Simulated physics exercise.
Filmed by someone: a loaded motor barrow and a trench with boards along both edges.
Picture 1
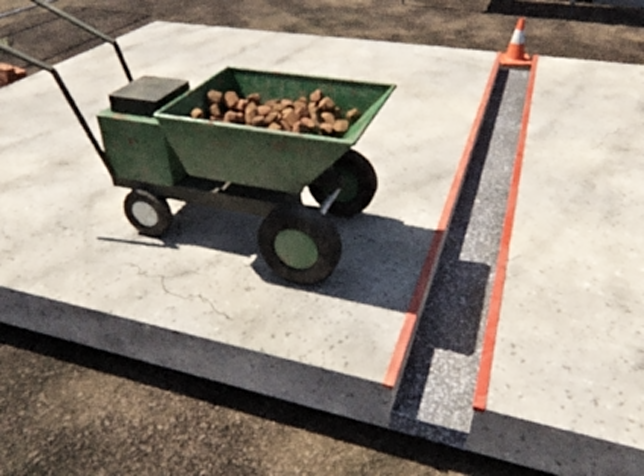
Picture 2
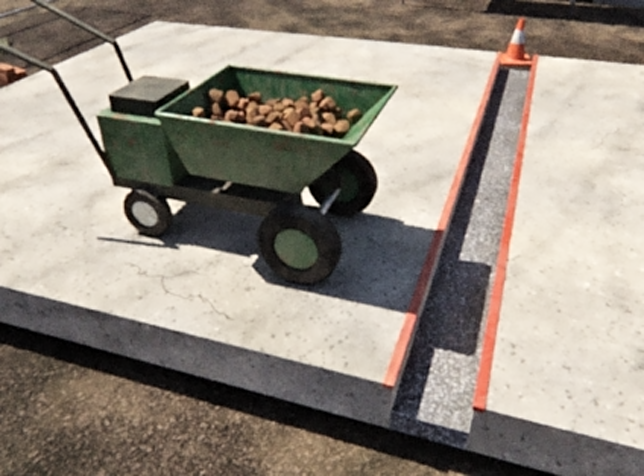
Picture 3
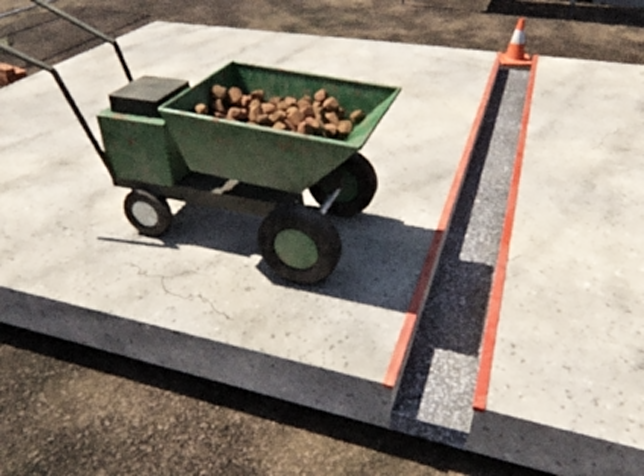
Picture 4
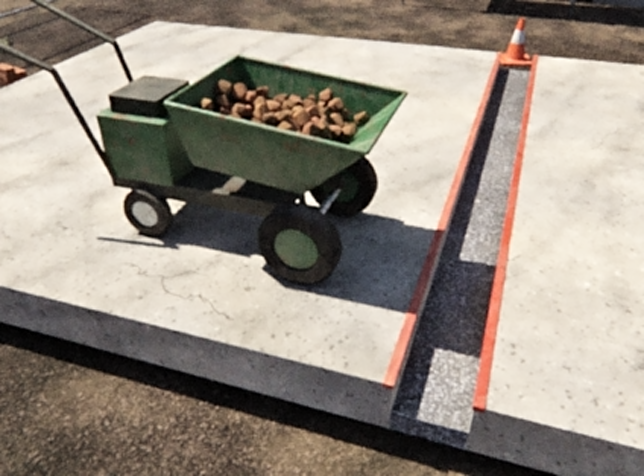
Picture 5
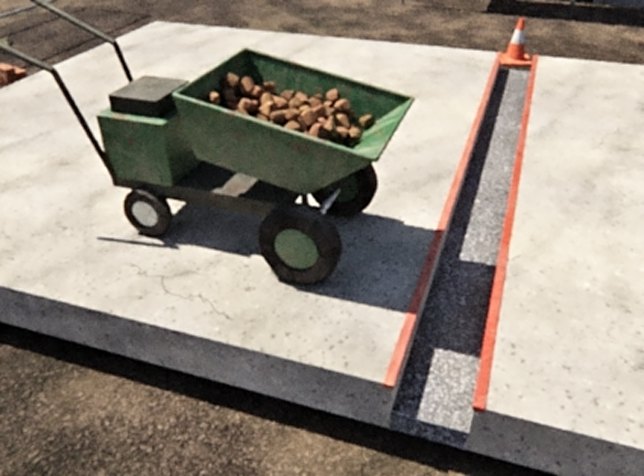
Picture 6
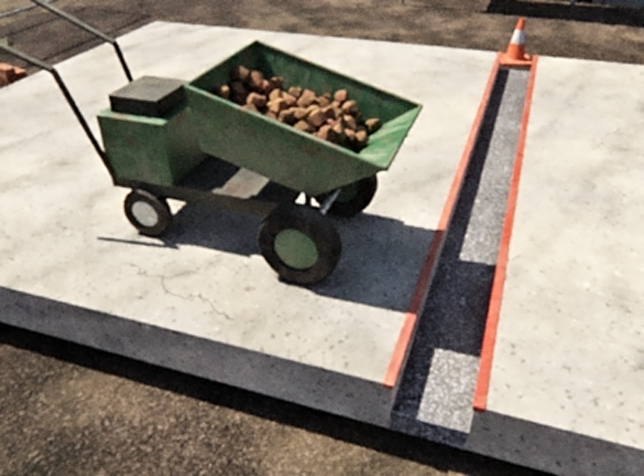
On a pale concrete slab, a green motor barrow loaded with brown clods stands to the left of a narrow trench edged with orange-red boards, a traffic cone at its far end. The skip sits level at first, then its back rises gradually and it tilts clearly toward the trench while the wheels stay still.
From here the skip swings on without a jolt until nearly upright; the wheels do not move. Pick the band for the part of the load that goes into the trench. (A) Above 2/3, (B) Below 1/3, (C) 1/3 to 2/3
Answer: A.
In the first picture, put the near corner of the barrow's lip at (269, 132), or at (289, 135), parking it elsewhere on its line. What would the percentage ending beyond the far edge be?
0 % and 0 %.
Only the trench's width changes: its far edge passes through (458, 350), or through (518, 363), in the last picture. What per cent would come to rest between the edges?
The first try lands around 40 %, the second around 90 %.
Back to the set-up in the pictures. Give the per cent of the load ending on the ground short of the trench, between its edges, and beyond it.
I'd say about 0 per cent short, about 80 between and about 5 beyond.
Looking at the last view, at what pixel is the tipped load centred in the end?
Roughly at pixel (467, 281).
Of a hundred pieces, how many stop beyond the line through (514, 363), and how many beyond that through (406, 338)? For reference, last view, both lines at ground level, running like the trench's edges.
I'd put it near 0 in a hundred, then near 90 in a hundred.
Just after the last frame, skip tipped steeply; every one in the skip.
A moment on, skip tipped right over; the larger part in the skip; roughly a quarter in or heaped over the trench.
Further on, skip tipped right over; roughly a quarter in the skip; the larger part in or heaped over the trench; about a tenth beyond it.
When it is over, skip tipped right over; about a tenth in the skip; the larger part in or heaped over the trench; about a tenth beyond it.
